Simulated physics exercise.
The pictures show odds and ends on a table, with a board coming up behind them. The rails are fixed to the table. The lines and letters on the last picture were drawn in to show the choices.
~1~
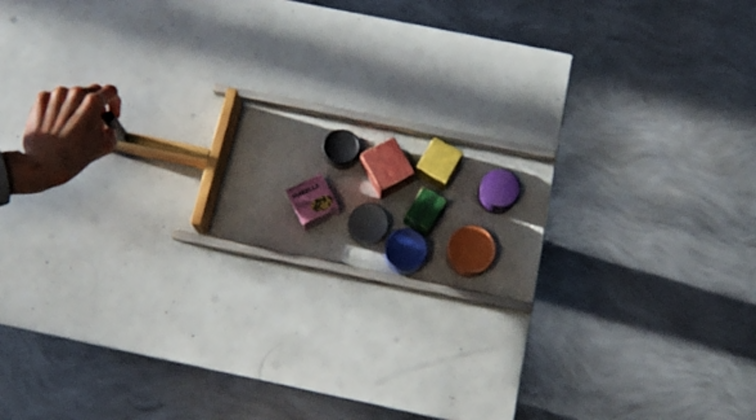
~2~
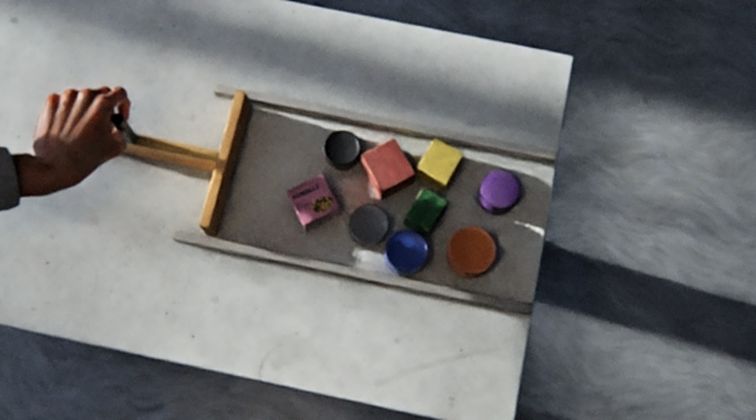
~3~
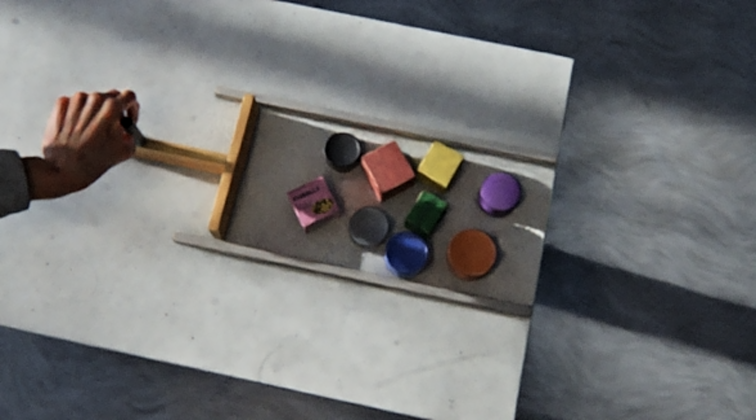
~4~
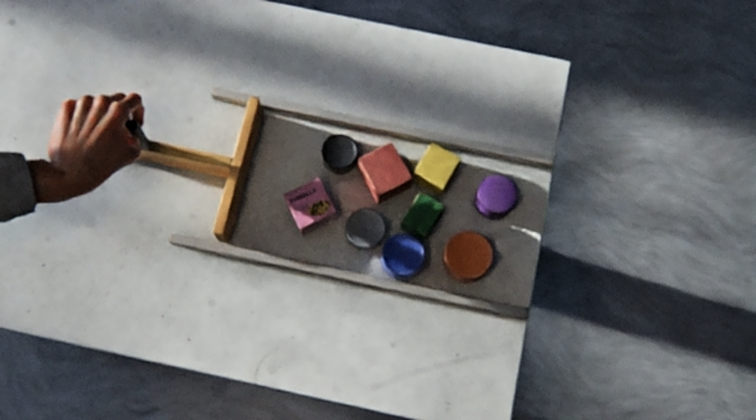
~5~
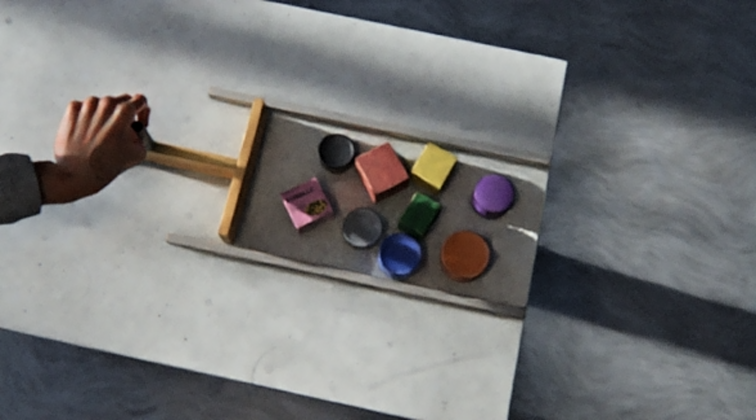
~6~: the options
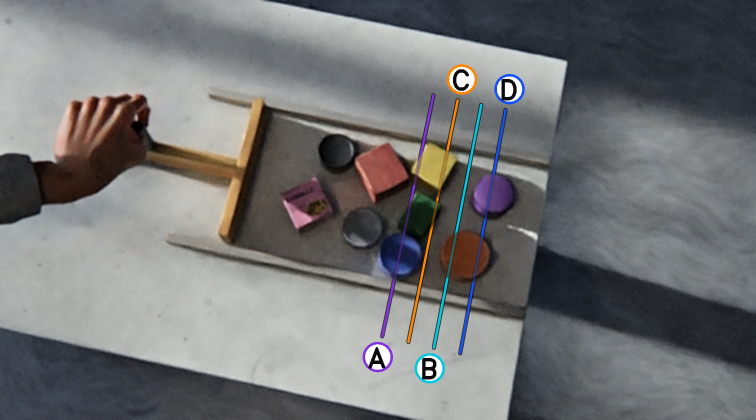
A hand slides a wooden board slightly right toward the small coloured objects on the table.
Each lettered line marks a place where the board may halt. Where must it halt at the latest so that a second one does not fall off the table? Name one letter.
No second one falls up to C.
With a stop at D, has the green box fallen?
Yes.
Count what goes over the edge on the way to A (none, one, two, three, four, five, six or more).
The count is none.
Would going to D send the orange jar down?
Yes.
On the copy, A at (409, 211); B at (459, 221); C at (434, 216); D at (484, 227).
On C. First, board (310, 179); blue jar (413, 263); grey jar (384, 235).
Then, board (379, 194); orange jar (498, 265); purple tin (503, 194).
Finally, board (432, 205); purple tin (545, 185); orange jar (530, 269); none fallen.
By contrast, A is within the limit but short; B drops two; D drops five.
